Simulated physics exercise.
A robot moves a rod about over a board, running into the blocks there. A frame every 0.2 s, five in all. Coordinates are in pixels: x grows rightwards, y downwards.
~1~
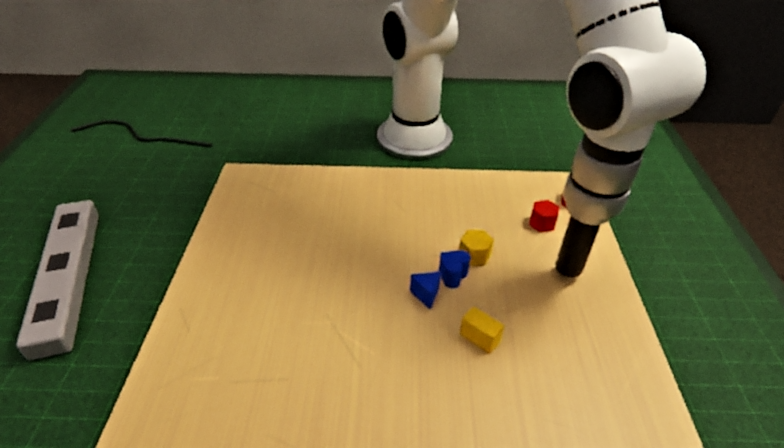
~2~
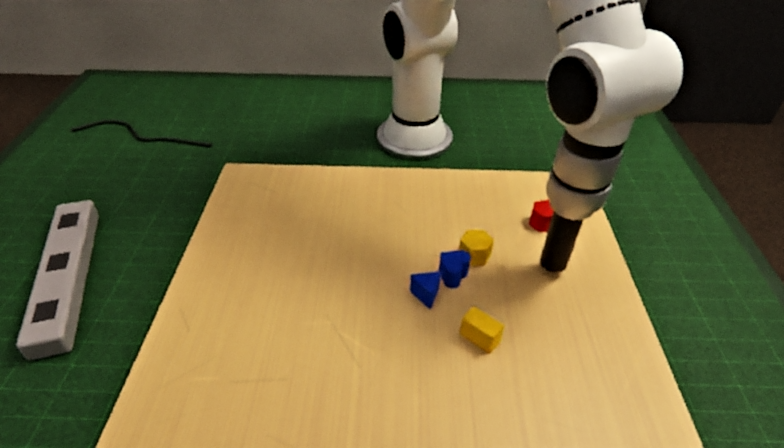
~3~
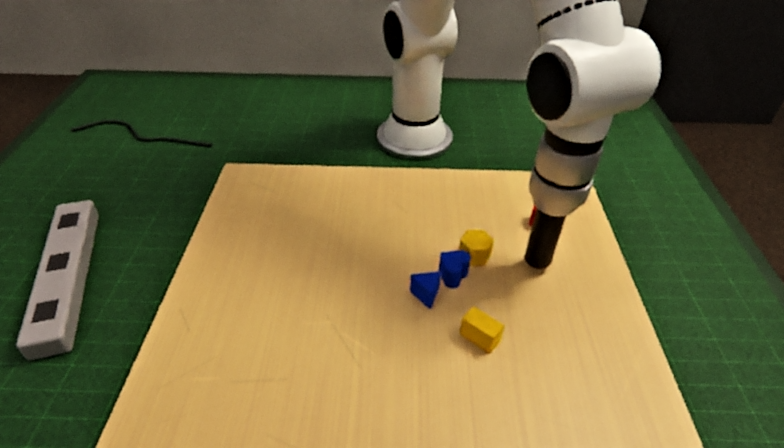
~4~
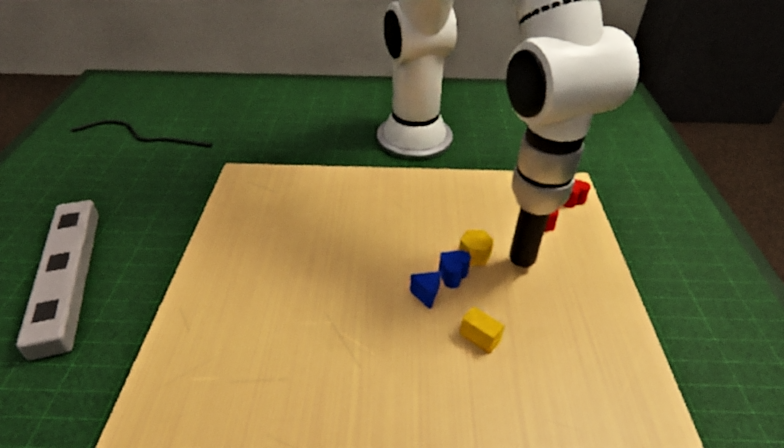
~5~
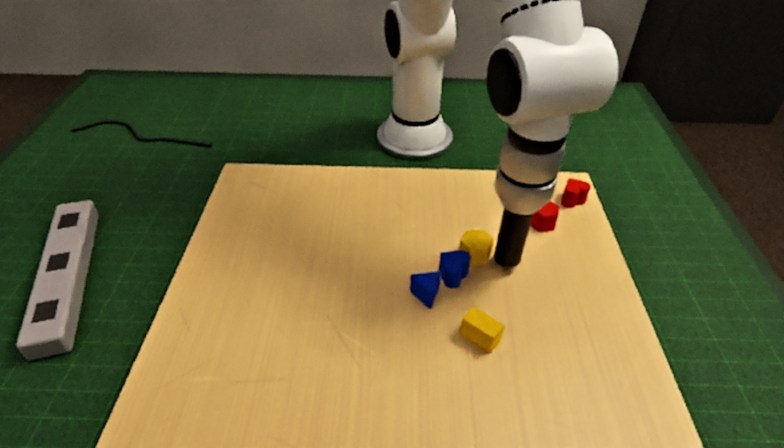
At the start, a robot arm holds a dark rod upright near the right side of a wooden board, with blue, yellow and red blocks nearby. The rod moves steadily left toward the blue and yellow cluster, revealing two red blocks behind it, while the blocks stay still.
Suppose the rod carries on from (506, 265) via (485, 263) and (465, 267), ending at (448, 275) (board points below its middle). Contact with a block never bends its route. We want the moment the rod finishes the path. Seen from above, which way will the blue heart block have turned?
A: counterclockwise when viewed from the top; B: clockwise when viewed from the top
A - counterclockwise when viewed from the top.
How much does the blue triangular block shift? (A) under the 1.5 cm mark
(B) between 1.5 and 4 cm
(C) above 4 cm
B
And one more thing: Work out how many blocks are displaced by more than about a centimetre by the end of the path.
It looks like three or more blocks will be pushed more than about 1 cm.
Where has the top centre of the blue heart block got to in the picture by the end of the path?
(435, 278)
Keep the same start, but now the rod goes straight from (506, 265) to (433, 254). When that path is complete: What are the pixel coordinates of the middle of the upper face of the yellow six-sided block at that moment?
About (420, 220).
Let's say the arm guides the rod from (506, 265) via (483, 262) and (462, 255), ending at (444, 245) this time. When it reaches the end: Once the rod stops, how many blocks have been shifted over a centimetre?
Count: 1.
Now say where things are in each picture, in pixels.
The first frame shows tip of the rod (568, 269), middles of tops, blue triangular block (428, 279), blue heart block (455, 260), yellow six-sided block (477, 239).
The second frame shows rod (553, 264), nothing pushed.
The third frame shows rod (537, 260), nothing pushed.
The fourth frame shows rod (522, 259), nothing pushed.
The fifth frame shows rod (507, 259), blue triangular block (428, 279), blue heart block (455, 260), yellow six-sided block (477, 239).
What follows on the original path. Halfway along, rod (475, 258); yellow six-sided block (453, 234), turned 30° clockwise.
At the end, rod (449, 269); blue triangular block (417, 288), turned 40° clockwise; blue heart block (435, 278), turned 45° anticlockwise; yellow six-sided block (450, 233), turned 35° clockwise.
